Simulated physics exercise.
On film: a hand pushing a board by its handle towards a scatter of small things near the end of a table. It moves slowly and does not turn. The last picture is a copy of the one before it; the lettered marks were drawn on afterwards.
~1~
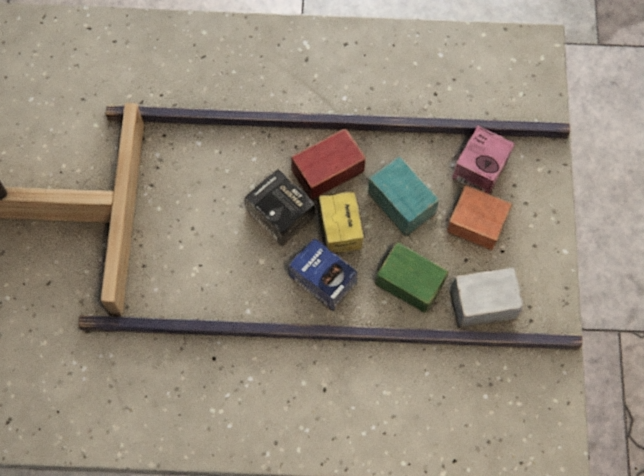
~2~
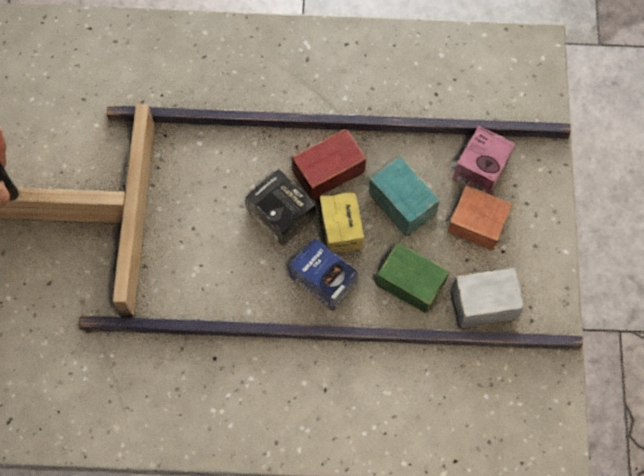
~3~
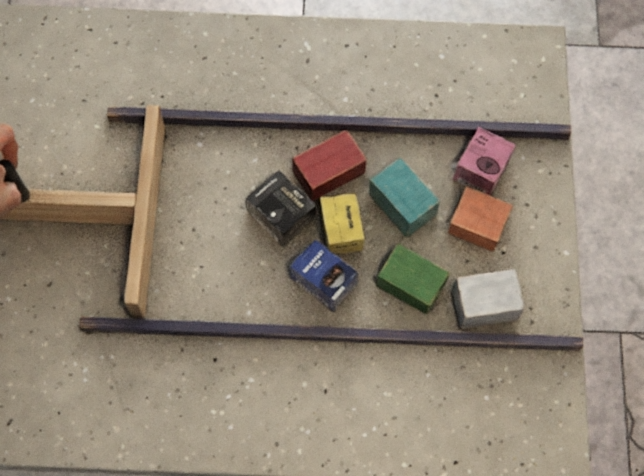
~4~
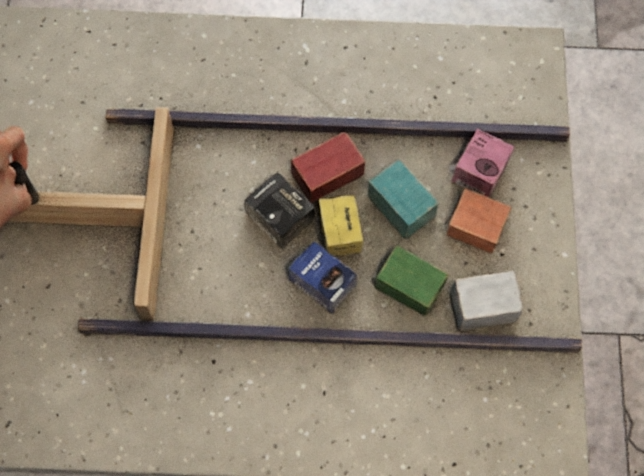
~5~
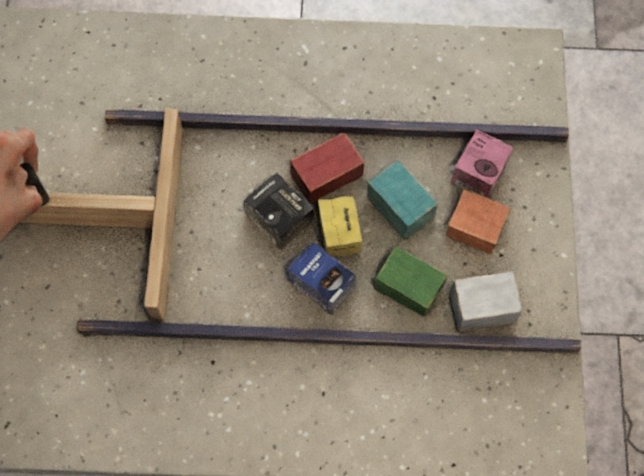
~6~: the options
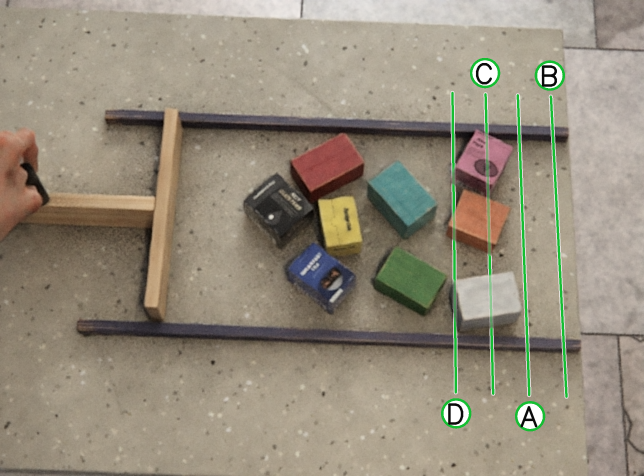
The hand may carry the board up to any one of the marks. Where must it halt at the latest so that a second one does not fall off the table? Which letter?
D is the last line within the limit.
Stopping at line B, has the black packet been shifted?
Yes.
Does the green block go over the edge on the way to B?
Yes.
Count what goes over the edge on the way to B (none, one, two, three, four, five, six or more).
Six or more.
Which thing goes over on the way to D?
The white block.
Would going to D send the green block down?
No.
On the marked copy, A at (523, 237); B at (558, 238); C at (489, 235); D at (454, 234).
With D. Early on, board (268, 208); red block (337, 165); yellow packet (362, 231).
Further on, board (374, 212); white block (528, 310); pink packet (498, 160).
At the end, board (454, 215); white block over the edge; pink packet (562, 160); one fallen.
As for the rest, A drops six; B drops nine; C drops three.
